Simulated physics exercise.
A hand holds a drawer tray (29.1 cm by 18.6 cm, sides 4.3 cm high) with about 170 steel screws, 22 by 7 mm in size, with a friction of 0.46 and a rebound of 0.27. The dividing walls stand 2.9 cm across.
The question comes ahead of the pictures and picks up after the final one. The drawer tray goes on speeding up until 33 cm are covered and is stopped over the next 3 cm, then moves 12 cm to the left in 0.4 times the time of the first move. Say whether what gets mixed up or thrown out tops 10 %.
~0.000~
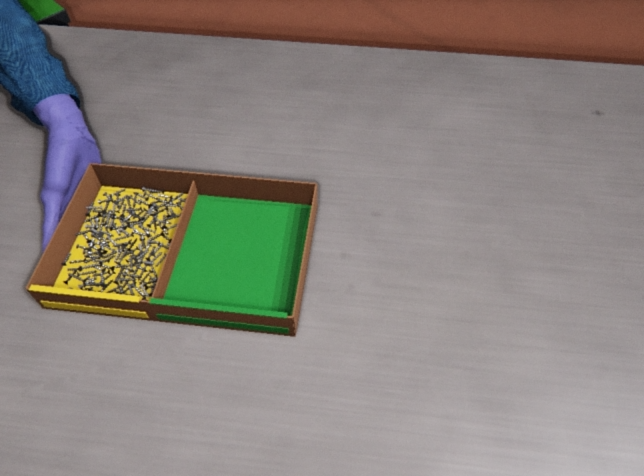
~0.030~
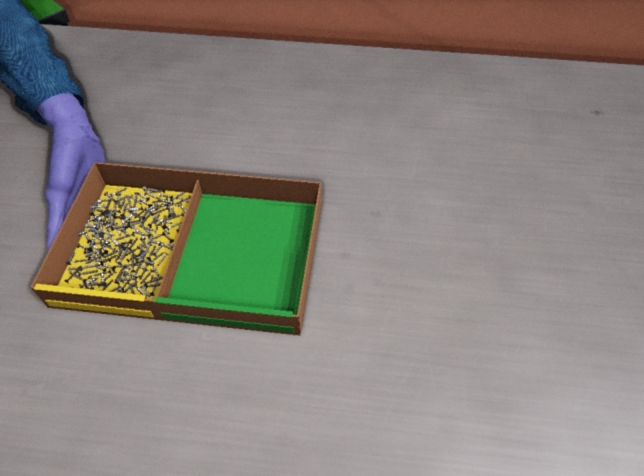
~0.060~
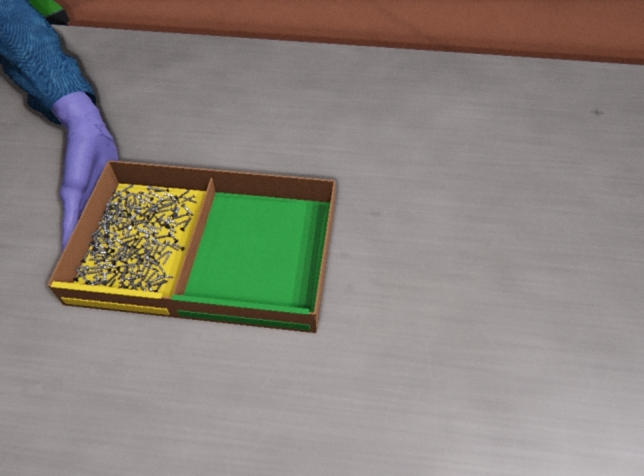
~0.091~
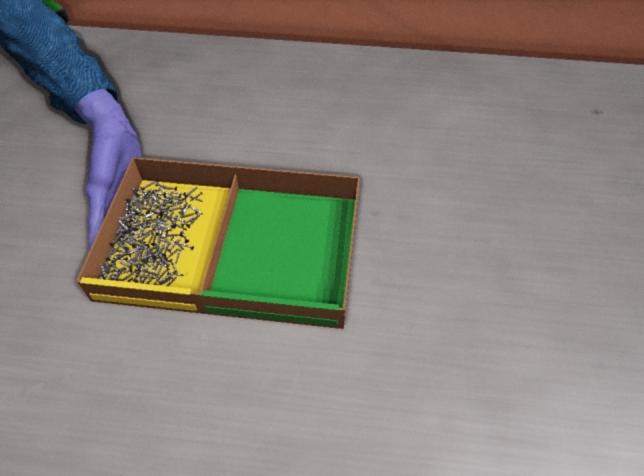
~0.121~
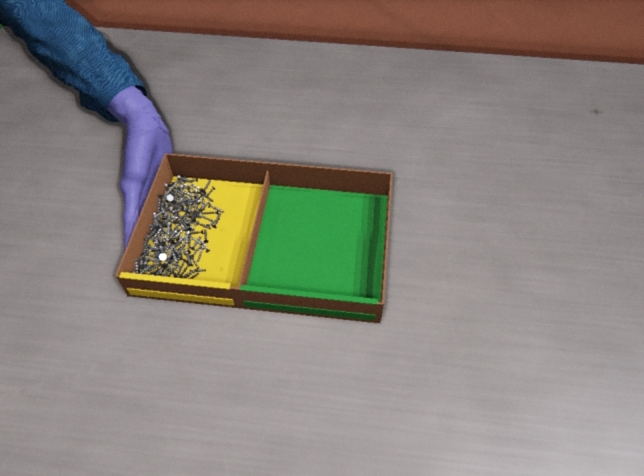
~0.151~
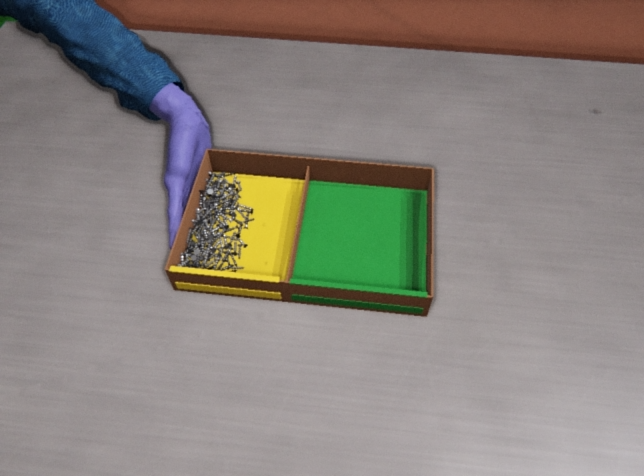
Strayed: Over.
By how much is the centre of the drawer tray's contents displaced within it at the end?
It ends up roughly 3.5 centimetres off.
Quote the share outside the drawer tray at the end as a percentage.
Close to 45 in a hundred.
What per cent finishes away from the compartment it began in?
The share is some 45 per cent.
After 0.25 s, tilt 0 degrees; yellow 100 %; 0 % away from where they began.
After 0.33 s, tilt 0 degrees; green 10 %, yellow 75 %, in the air 20 %; 25 % away from where they began.
After 0.41 s, tilt 0 degrees; yellow 60 %, in the air 40 %; 40 % away from where they began.
Then, at 0.48 s, tilt 0 degrees; outside 10 %, yellow 55 %, in the air 30 %; 45 % away from where they began.
At rest (2.3 s), outside 45 %, yellow 55 %; 45 % away from where they began.
